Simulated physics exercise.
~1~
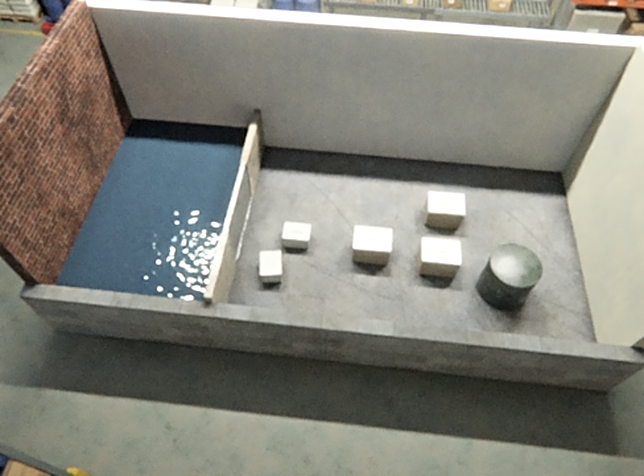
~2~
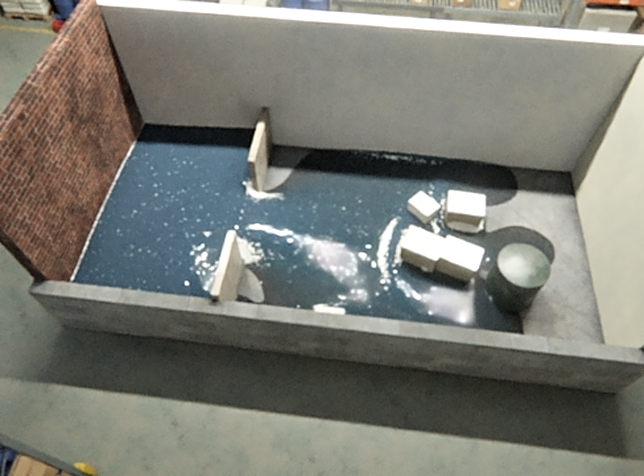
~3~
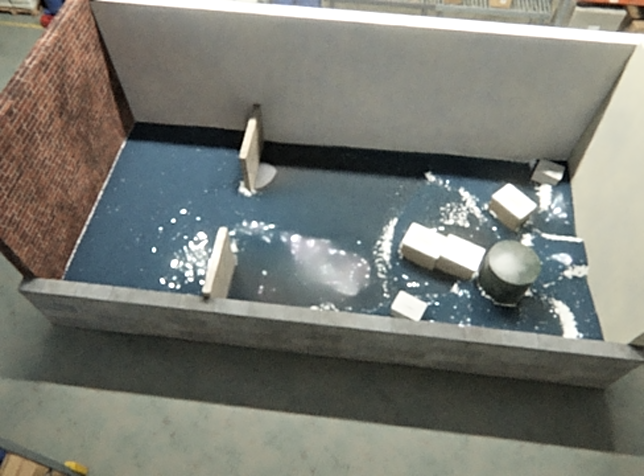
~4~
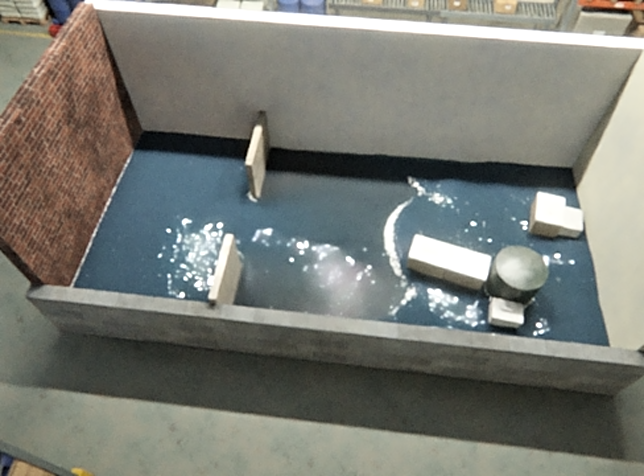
A walled basin held dark blue water behind a partition, with five pale boxes and a round drum beyond it; the water burst through the middle, flooded the floor and swept the boxes rightward, leaving them scattered around the drum and far wall.
